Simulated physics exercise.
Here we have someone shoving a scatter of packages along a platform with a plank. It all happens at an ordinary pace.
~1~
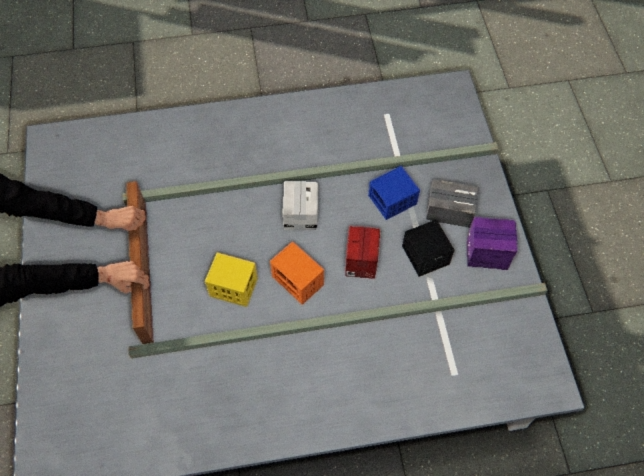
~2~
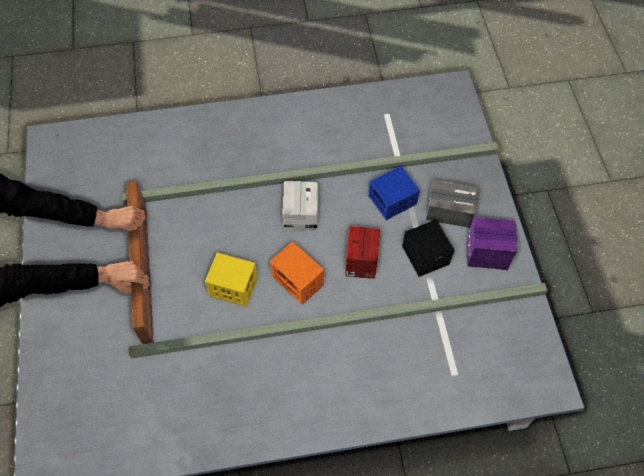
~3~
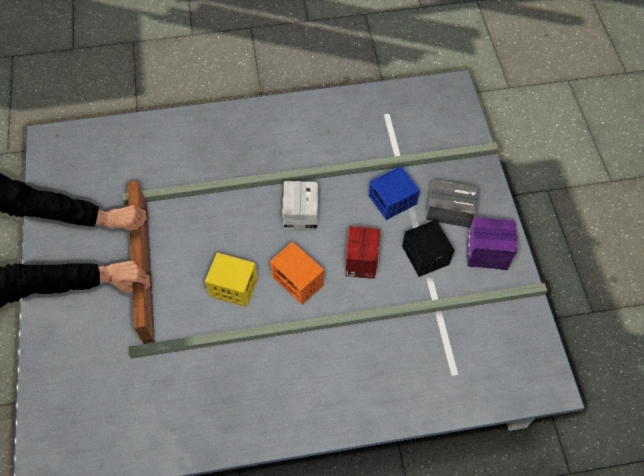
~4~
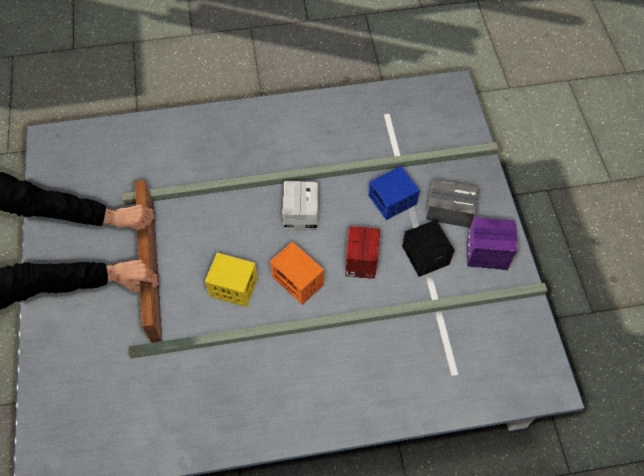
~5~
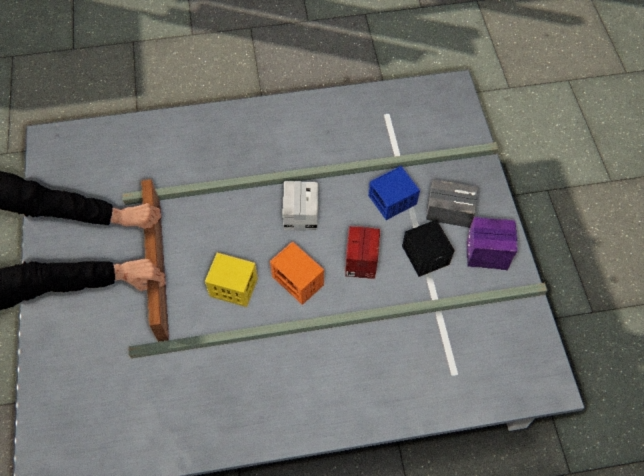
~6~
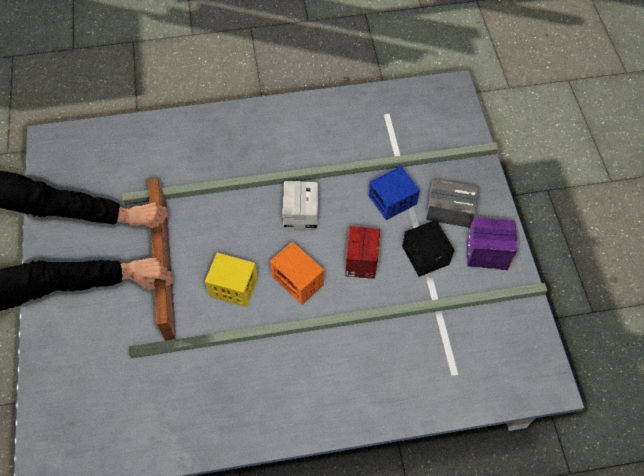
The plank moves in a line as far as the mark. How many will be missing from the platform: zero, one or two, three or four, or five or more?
Outcome: The number that fall off is one or two.
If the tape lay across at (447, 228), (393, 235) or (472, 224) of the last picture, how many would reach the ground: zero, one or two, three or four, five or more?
One after another: Three to four; either one or two; five or more.
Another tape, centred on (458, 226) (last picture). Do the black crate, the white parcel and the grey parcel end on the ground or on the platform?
The black crate falls; the white parcel remains up; the grey parcel falls.
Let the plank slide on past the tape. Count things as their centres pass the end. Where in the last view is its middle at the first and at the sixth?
Its middle is around (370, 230) and later (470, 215).
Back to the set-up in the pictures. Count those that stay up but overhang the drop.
It comes to 1.
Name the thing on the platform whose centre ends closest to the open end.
It is the grey parcel.
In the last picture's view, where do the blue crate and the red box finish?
The blue crate stops around (461, 187); the red box around (506, 229).
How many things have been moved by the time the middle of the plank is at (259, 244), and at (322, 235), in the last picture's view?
At the one place 2, at the other 5.
A little later, none off yet; purple box at rest near (491, 244); grey parcel at rest near (452, 204); black crate at rest near (428, 248).
When it is over, the number that fall off is one or two; down, black crate and purple box.
